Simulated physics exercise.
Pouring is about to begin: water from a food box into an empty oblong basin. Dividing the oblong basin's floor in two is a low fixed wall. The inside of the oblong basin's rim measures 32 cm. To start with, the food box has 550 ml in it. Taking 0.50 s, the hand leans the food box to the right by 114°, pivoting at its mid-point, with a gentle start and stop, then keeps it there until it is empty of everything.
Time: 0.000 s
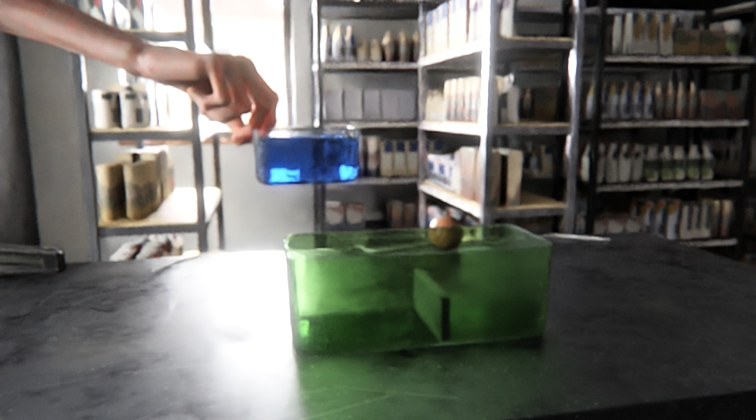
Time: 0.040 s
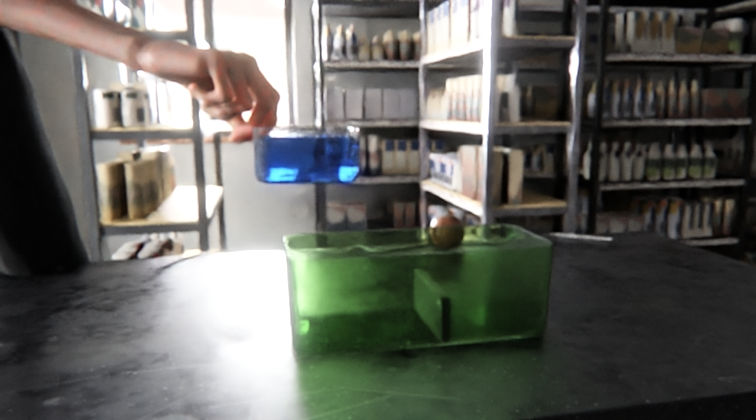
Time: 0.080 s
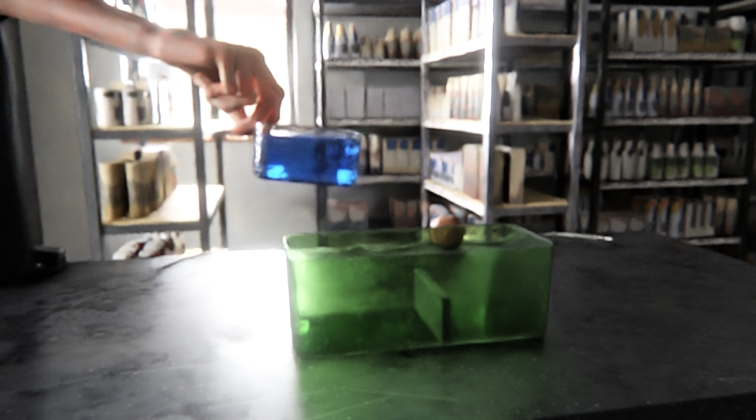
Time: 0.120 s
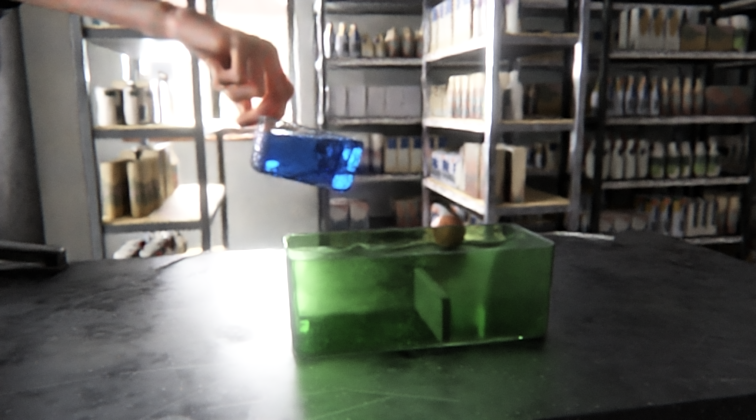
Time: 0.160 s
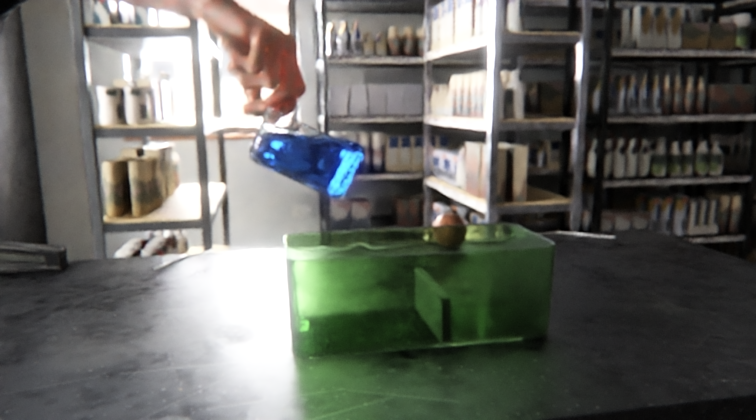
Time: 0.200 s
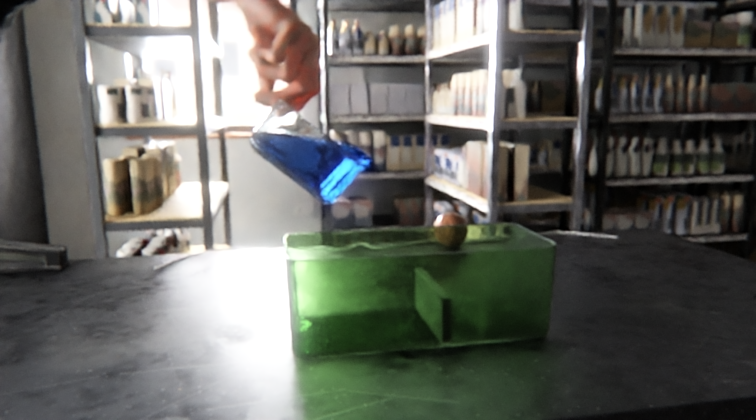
A hand held a small clear box of blue water above a green oblong basin on a dark table, then gradually leaned it to the right, and the water shifted toward its lower edge.
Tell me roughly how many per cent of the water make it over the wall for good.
Roughly 3 per cent make it over.
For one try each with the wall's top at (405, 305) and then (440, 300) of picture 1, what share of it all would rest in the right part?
In turn about 35 and 20 per cent.
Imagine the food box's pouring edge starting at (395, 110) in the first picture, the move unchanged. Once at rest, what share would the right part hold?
Then I'd expect something near 45 per cent.
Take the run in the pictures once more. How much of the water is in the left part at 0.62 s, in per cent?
Roughly 84 in a hundred.
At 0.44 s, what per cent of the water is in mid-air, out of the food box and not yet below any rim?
Some 30 per cent, I reckon.
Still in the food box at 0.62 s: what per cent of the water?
I reckon near 1 per cent still sits there.
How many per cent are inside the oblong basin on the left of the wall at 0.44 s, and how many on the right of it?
Left: Around 62. Right: Around 0.
Then, 0.44 s in, the tilt is 110° and 9 per cent is still to pour, 61 is left of the wall and 0 right of it.
Then, 0.62 s in, the tilt is 114° and 1 per cent is still to pour, 85 is left of the wall and 0 right of it.
Then, 0.80 s in, the tilt is 114° and 0 per cent is still to pour, 93 is left of the wall and 3 right of it.
Then, 1.00 s in, the tilt is 114° and 0 per cent is still to pour, 93 is left of the wall and 3 right of it.
Finally, 93 per cent lies left of the wall, 3 right of it and 4 outside.
